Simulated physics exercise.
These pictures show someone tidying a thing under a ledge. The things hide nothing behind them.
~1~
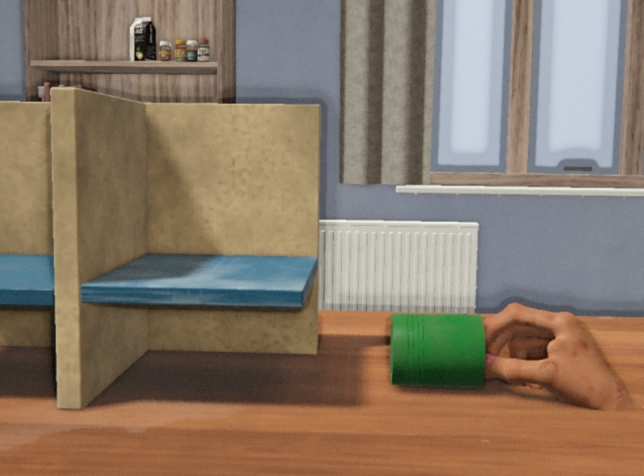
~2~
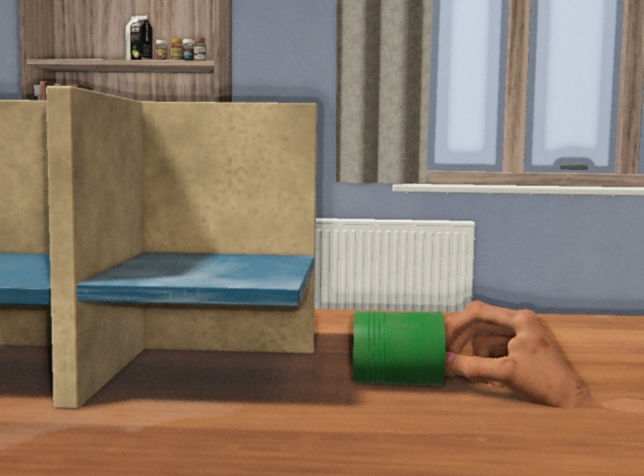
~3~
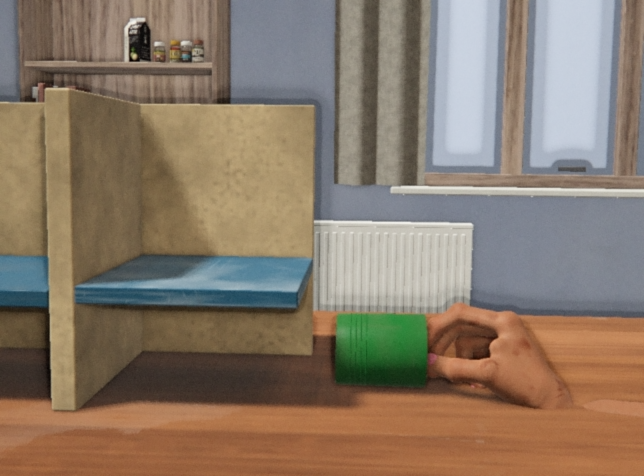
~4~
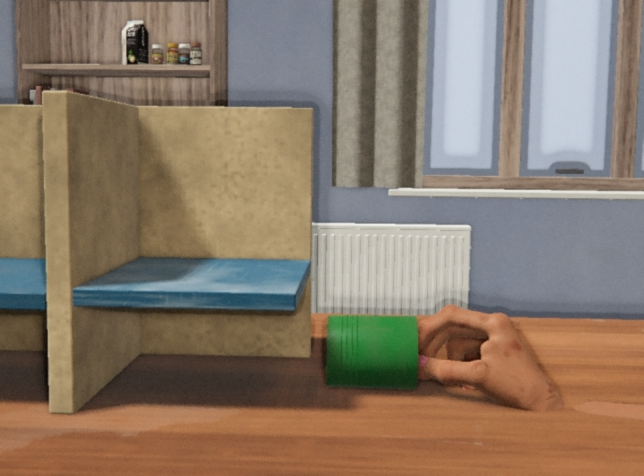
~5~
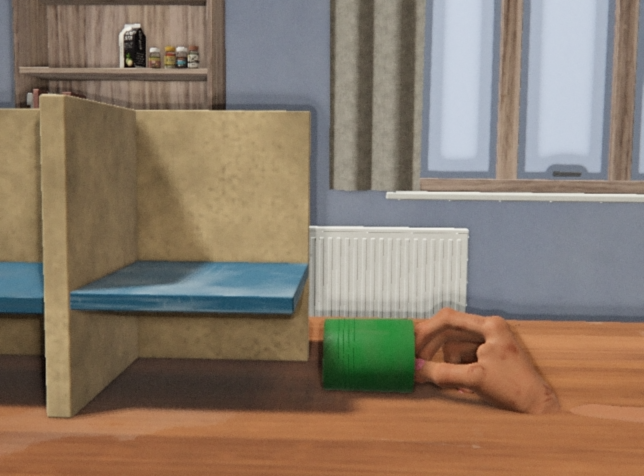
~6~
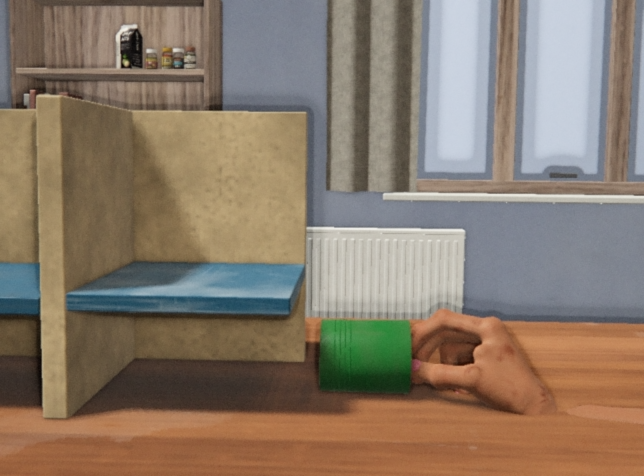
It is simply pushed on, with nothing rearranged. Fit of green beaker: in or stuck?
It slips in.
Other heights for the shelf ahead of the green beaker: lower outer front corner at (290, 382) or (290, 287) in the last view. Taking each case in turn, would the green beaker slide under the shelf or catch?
The first time it won't pass; the second time it passes.
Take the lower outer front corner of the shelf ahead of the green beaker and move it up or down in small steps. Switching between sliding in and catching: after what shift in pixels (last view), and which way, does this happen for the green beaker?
Push it down about 28 pixels and it flips.
Then, 0.32 s on from there, green beaker sliding up to the opening near (327, 355).
Then, 0.52 s on from there, green beaker part of the way in near (280, 355).
In the end, the green beaker goes under, near (249, 355).
